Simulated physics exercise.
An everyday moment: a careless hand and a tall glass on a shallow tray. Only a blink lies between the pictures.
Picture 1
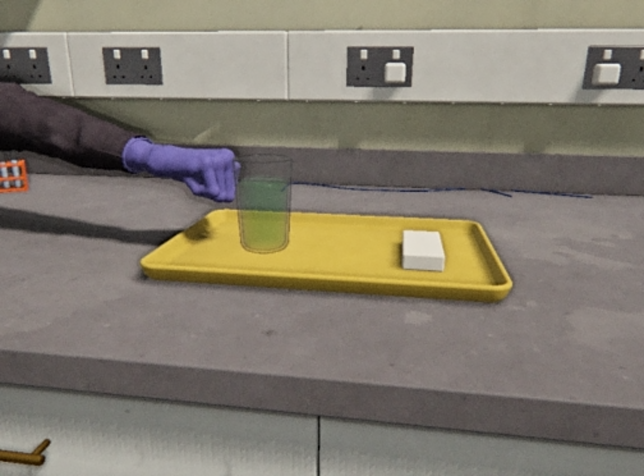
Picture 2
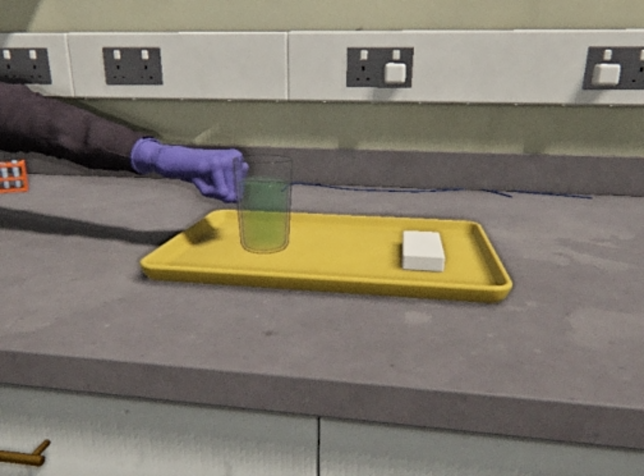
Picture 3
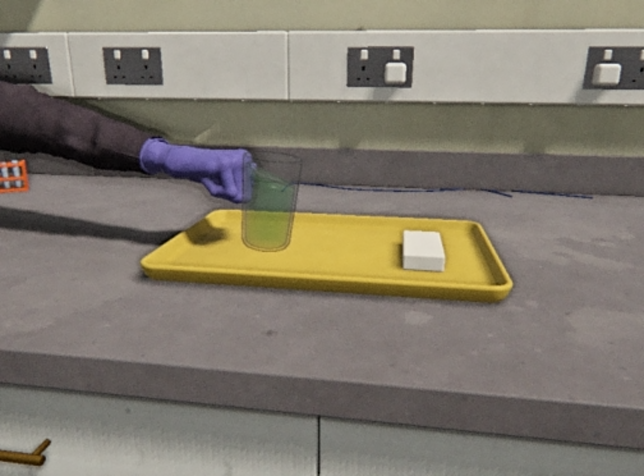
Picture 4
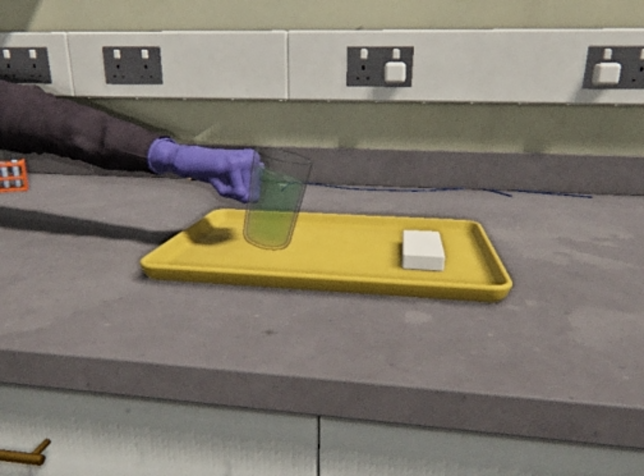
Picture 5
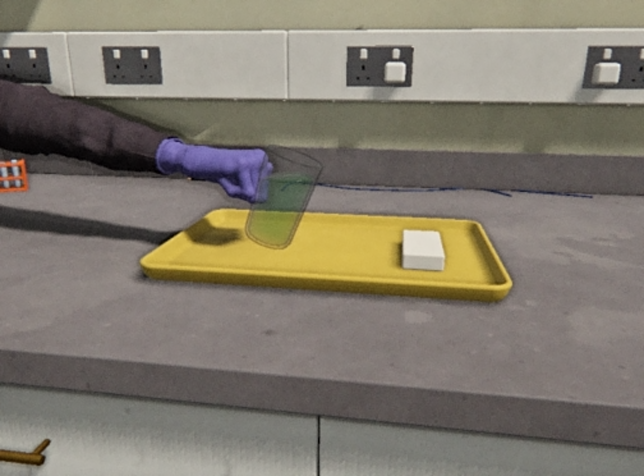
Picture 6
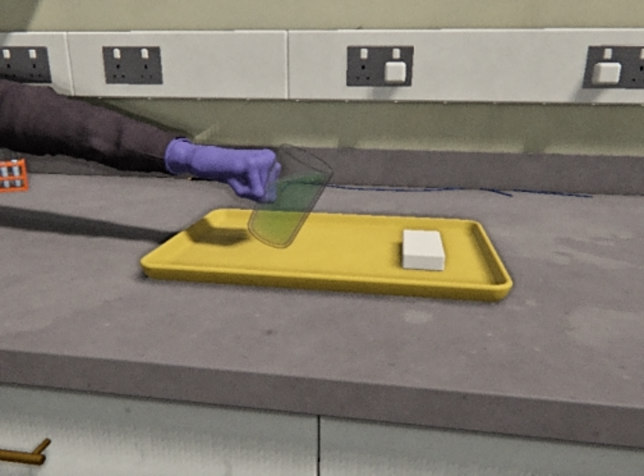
A purple-gloved hand moved rightward against a tall, clear glass of greenish liquid on a yellow tray, and the glass, upright at first, leaned steadily further right toward a still white block.
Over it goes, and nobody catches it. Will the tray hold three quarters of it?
In the end under a quarter gets off the tray.
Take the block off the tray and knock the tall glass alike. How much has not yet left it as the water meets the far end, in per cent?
Roughly 70 in a hundred.
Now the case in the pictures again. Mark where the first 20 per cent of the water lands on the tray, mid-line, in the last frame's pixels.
Roughly at (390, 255).
A moment on, the tall glass is falling and 100 per cent is in the glass, 0 on the tray and 0 above or beyond its rim.
Next, the tall glass lies on its side and 74 per cent is in the glass, 12 on the tray and 14 above or beyond its rim.
Then the tall glass lies on its side and 42 per cent is in the glass, 38 on the tray and 21 above or beyond its rim.
Later the tall glass lies on its side and 21 per cent is in the glass, 60 on the tray and 18 above or beyond its rim.
In the end 84 per cent is held by tray and glass, 16 is off the tray.
